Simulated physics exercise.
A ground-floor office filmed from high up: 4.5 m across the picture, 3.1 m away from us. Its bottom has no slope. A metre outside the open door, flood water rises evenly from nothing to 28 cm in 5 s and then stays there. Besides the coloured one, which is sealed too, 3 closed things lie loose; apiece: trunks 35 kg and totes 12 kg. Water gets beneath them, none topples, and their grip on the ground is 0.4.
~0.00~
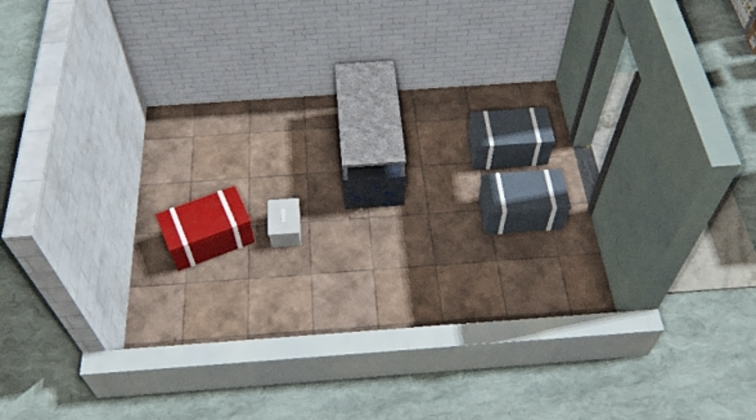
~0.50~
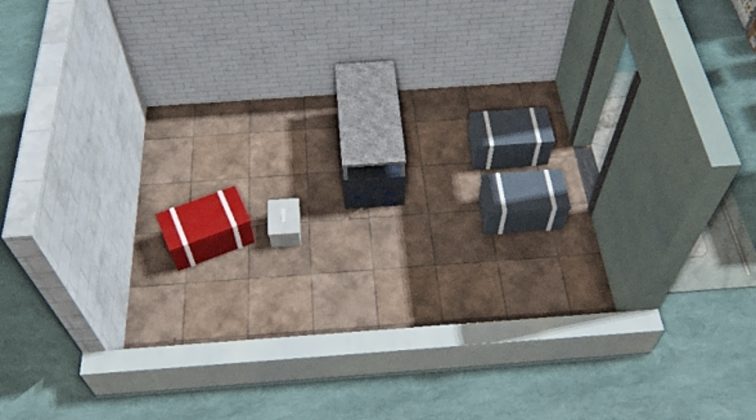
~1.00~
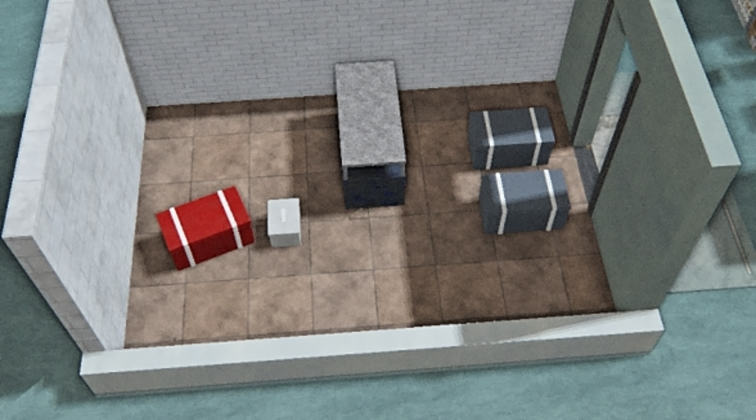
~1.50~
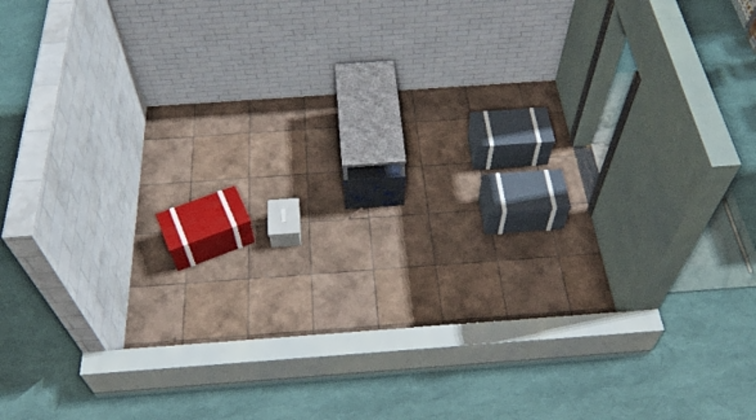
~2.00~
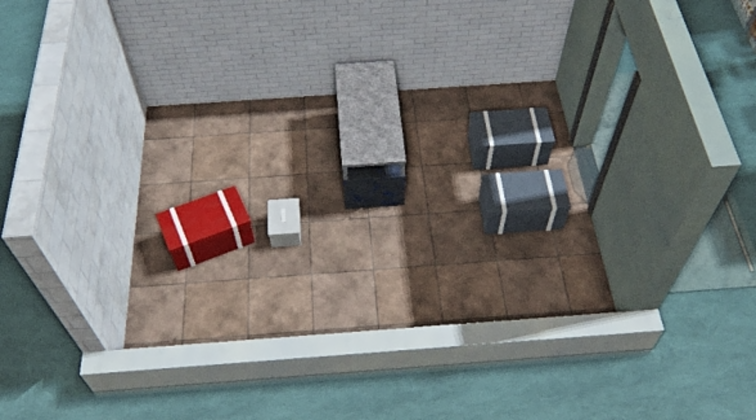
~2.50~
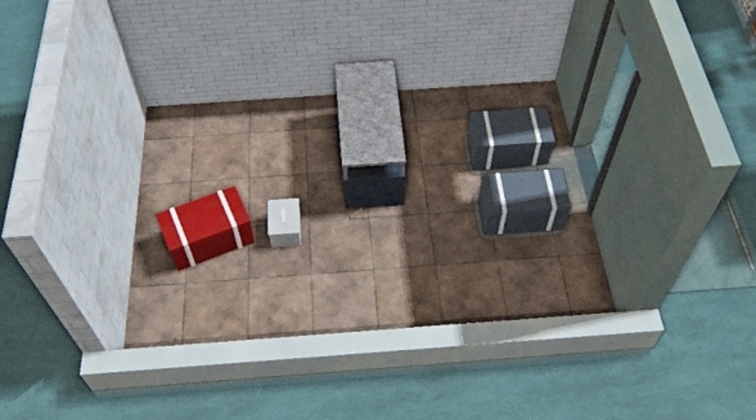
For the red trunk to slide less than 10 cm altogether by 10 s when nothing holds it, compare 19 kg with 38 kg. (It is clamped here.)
I expect that only the higher weight holds it.
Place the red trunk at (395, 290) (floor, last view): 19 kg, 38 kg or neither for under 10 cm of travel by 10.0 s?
Neither is enough.
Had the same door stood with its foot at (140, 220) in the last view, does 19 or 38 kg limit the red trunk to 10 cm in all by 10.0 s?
In that case neither weight holds it.
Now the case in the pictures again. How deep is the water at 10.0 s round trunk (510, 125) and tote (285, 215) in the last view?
About 13 and 6 cm.
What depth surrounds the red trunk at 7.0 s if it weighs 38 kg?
Roughly 1 cm.
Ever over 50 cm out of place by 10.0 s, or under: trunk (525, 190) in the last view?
It is past it.
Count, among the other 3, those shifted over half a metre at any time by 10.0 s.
2 of them.
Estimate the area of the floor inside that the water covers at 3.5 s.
About 2.0 m2.
After 3.5 s the red trunk would be 0 cm from its start with 19 kg and 0 cm from its start with 38 kg; 0 cm of water round it then.
After 4.5 s the red trunk would be 0 cm from its start with 19 kg and 0 cm from its start with 38 kg; 0 cm of water round it then.
After 7.0 s the red trunk would be 0 cm from its start with 19 kg and 0 cm from its start with 38 kg; 1 cm of water round it then.
After 10.0 s the red trunk would be 39 cm from its start with 19 kg and 0 cm from its start with 38 kg; 6 cm of water round it then.
